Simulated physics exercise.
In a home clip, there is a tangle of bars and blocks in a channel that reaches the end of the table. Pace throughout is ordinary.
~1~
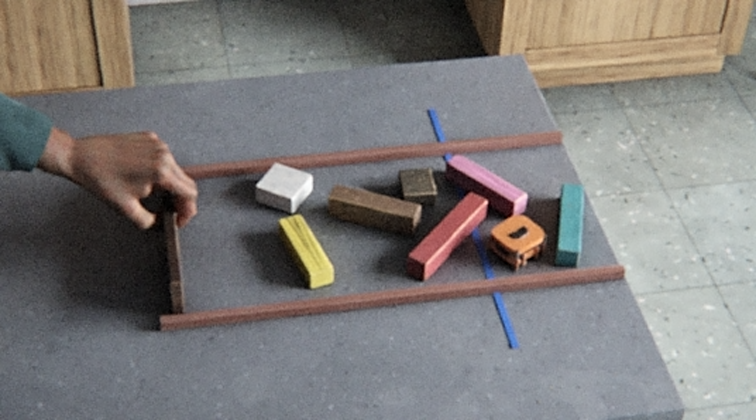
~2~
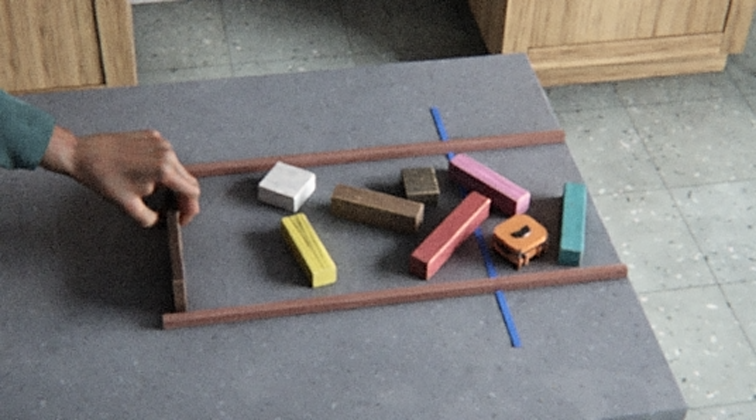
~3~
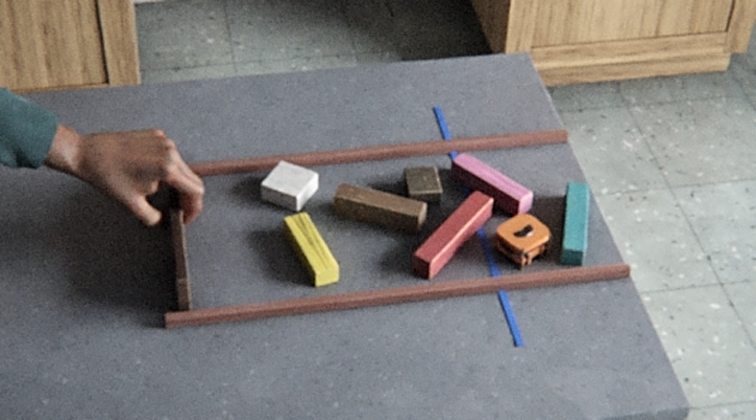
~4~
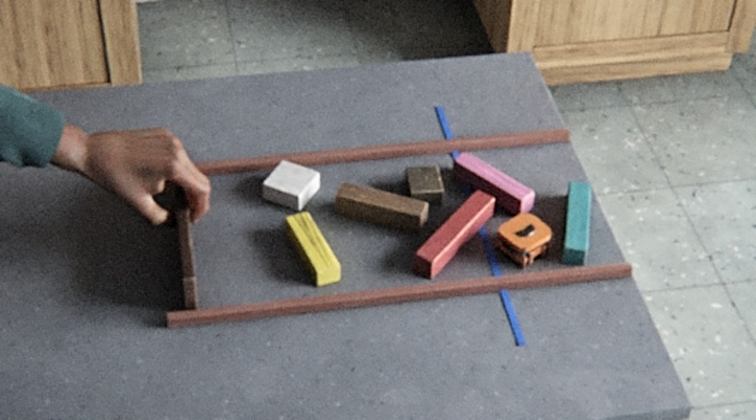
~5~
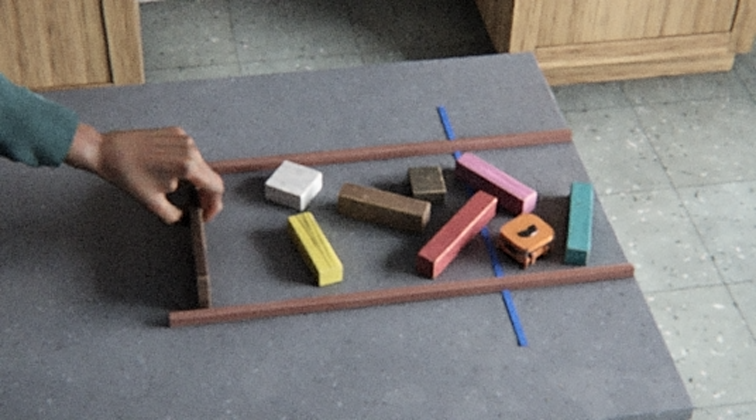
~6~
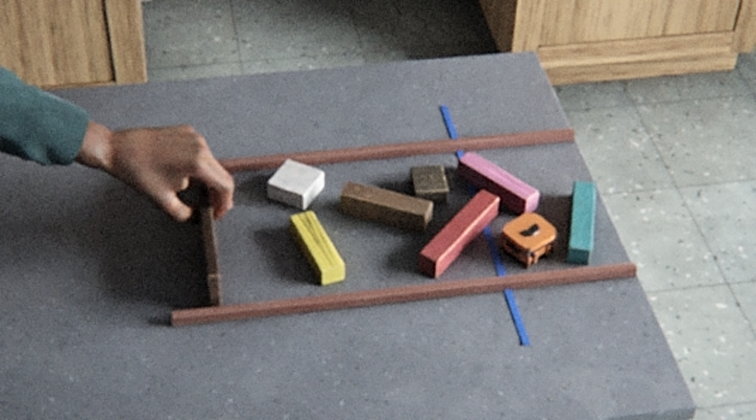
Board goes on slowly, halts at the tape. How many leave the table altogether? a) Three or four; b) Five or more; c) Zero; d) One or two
c.
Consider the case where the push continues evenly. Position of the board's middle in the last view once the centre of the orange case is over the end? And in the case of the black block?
Middle: Roughly (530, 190); roughly (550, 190).
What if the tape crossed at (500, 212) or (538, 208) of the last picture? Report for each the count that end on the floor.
1, then 3.
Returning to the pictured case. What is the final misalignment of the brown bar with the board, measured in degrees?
About 30 degrees.
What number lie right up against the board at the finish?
Count: 3.
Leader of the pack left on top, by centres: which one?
It's the turquoise bar that ends up nearest.
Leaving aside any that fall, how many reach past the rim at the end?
I'd put it at 1.
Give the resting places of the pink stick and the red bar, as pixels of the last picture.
(559, 170), and the other (551, 231).
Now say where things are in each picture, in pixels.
The first picture shows turquoise bar (570, 224); orange case (517, 242); pink stick (485, 186); board (171, 229); tape (469, 216).
The second picture shows orange case (519, 242); black block (420, 187).
The third picture shows pink stick (491, 184); white block (289, 186).
The fourth picture shows turquoise bar (577, 222); brown bar (381, 208).
The fifth picture shows orange case (526, 241); red bar (457, 234).
The sixth picture shows turquoise bar (582, 222); orange case (528, 240); pink stick (497, 183); board (207, 222); tape (481, 213).
Early on, none off yet; turquoise bar at rest near (582, 222); orange case at rest near (528, 240); pink stick at rest near (497, 183).
A while later, none off yet; turquoise bar at rest near (584, 222); orange case travelled a little near (545, 244); pink stick travelled a little near (527, 175).
Finally, the number that fall off is zero.
